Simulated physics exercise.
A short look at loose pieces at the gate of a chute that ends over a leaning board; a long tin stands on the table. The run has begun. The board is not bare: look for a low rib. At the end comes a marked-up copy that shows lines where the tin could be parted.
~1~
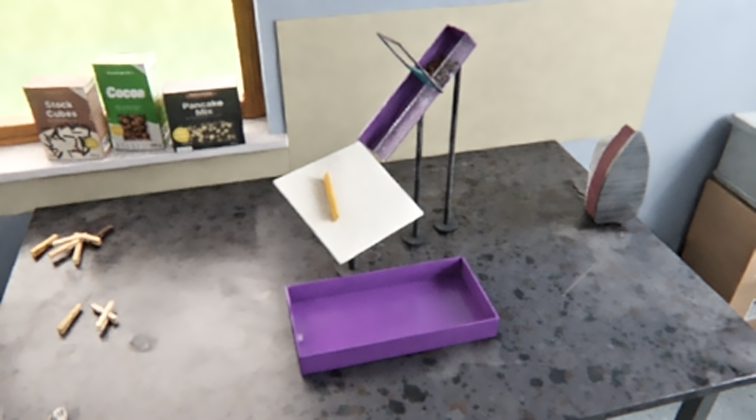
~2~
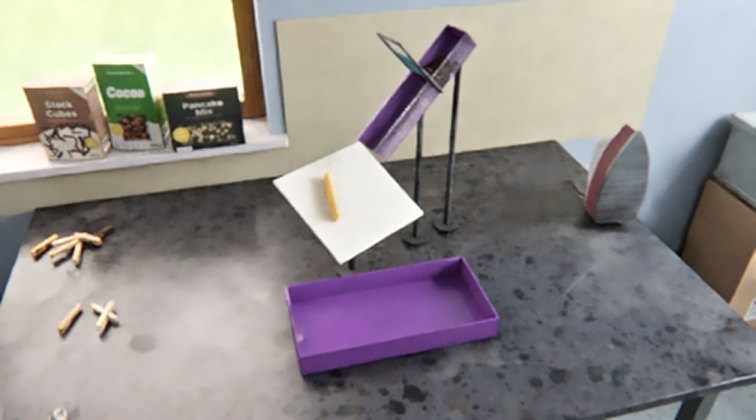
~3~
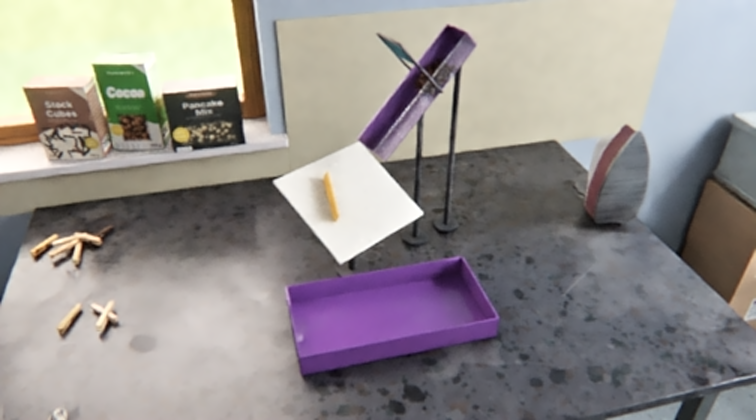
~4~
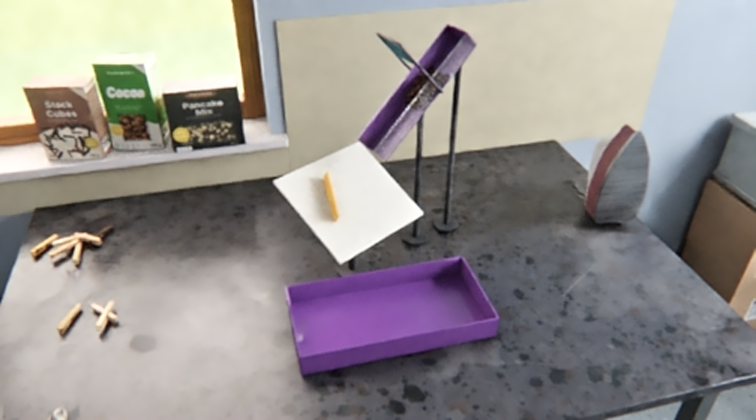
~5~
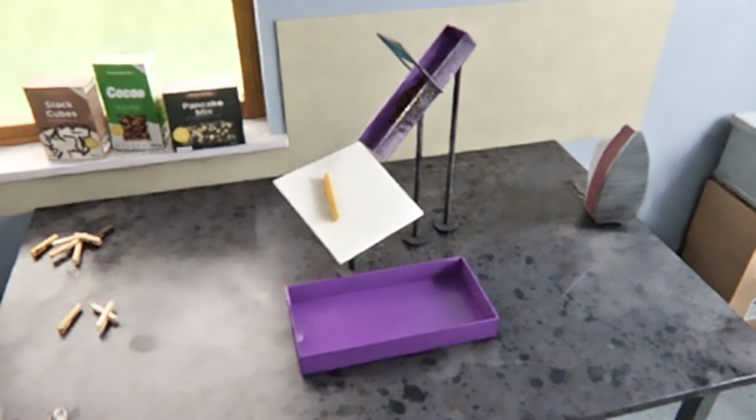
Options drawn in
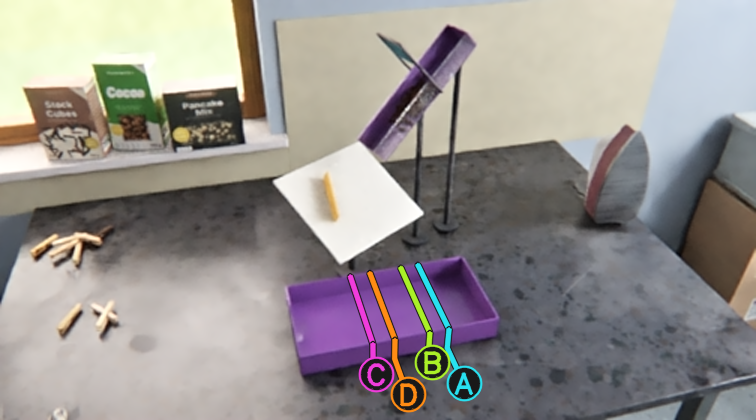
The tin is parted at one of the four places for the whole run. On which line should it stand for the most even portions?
Take D.
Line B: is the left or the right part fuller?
More lands on the left.
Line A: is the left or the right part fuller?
Left.
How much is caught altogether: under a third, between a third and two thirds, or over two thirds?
It is over two thirds.
On the marked copy, line A crosses the front rim at (448, 328); line B crosses the front rim at (429, 332); line C crosses the front rim at (372, 343); line D crosses the front rim at (394, 338).
For line A, of what is caught, almost all on the left of the divider, just a few on the right.
For line B, of what is caught, the larger part on the left of the divider, about a tenth on the right.
For line C, of what is caught, about a tenth on the left of the divider, almost all on the right.
For line D, of what is caught, roughly half on the left of the divider, roughly half on the right.
